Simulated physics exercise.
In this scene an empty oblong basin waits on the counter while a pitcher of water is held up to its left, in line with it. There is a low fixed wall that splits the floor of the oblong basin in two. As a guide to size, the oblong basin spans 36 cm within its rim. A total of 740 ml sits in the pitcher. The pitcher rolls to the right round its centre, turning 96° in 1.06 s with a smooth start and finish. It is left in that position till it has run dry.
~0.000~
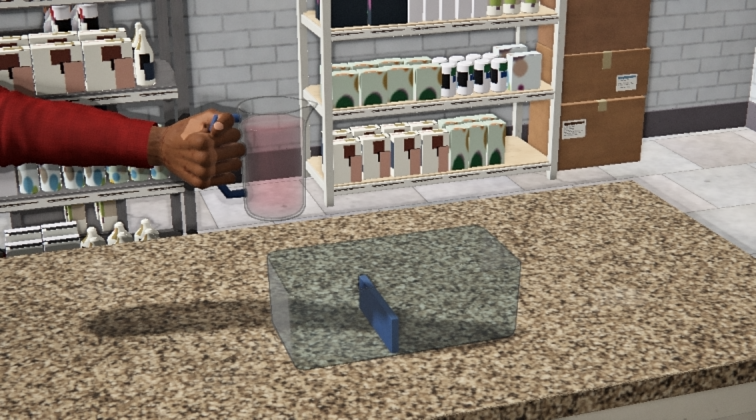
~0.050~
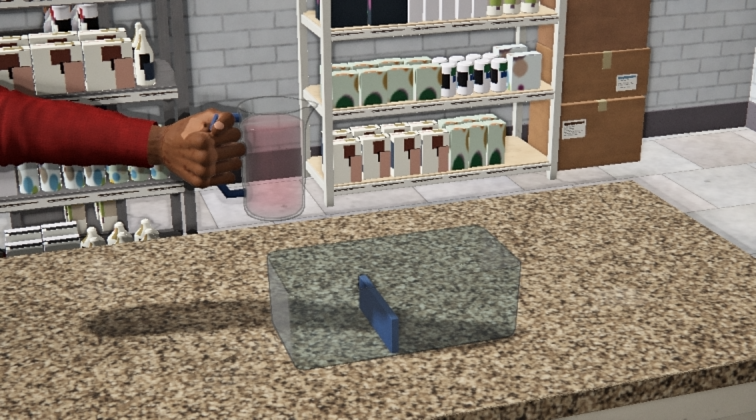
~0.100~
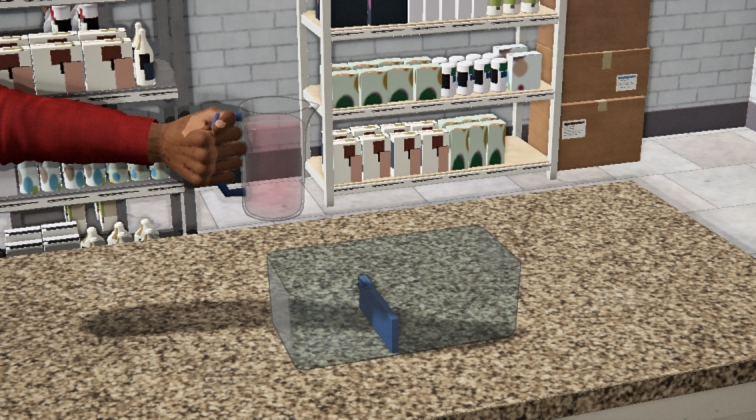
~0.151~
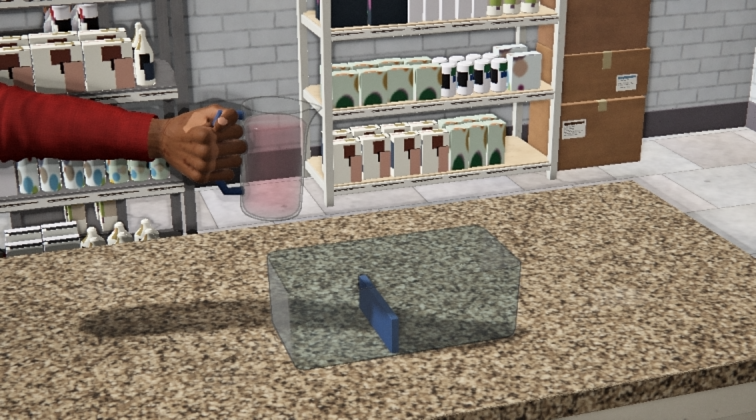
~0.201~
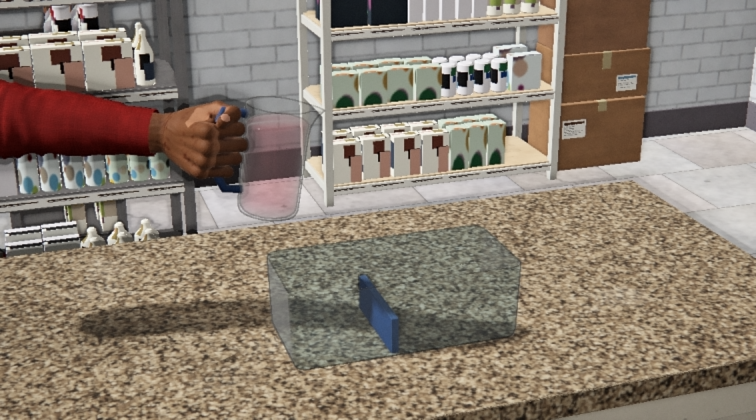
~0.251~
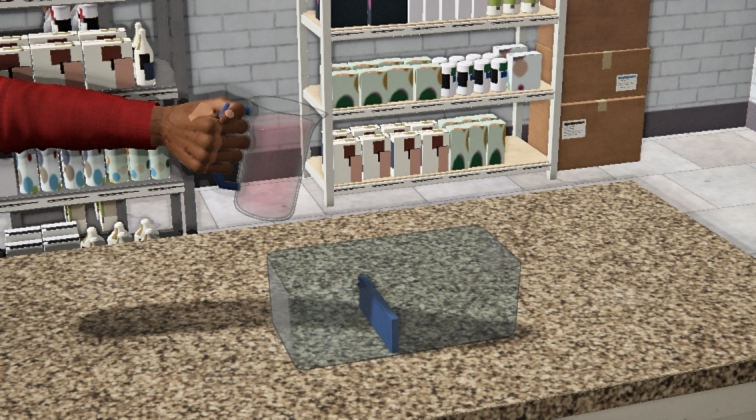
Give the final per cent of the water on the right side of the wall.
The right side ends with about 81 per cent.
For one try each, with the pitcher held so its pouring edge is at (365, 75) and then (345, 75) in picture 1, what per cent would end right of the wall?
Around 95 per cent first, around 95 per cent next.
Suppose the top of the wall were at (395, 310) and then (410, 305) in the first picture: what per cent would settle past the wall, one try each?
50 per cent first, 5 per cent second.
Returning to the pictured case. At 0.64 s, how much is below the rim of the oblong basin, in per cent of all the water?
Close to 1 in a hundred.
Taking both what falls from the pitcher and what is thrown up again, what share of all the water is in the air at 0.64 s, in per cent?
Near 10 per cent at that time.
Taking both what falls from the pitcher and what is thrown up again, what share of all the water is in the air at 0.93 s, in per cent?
20 per cent or so.
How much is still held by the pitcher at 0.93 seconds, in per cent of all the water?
54 per cent or so.
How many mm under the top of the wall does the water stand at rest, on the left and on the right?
Left: Roughly 52 mm; right: Roughly 38 mm.
After 0.64 s the tilt is 64° and 89 per cent is still to pour, 0 is left of the wall and 1 right of it.
After 0.93 s the tilt is 93° and 53 per cent is still to pour, 1 is left of the wall and 26 right of it.
After 1.23 s the tilt is 96° and 15 per cent is still to pour, 4 is left of the wall and 70 right of it.
After 1.56 s the tilt is 96° and 3 per cent is still to pour, 12 is left of the wall and 81 right of it.
In the end 17 per cent lies left of the wall, 81 right of it and 2 outside.
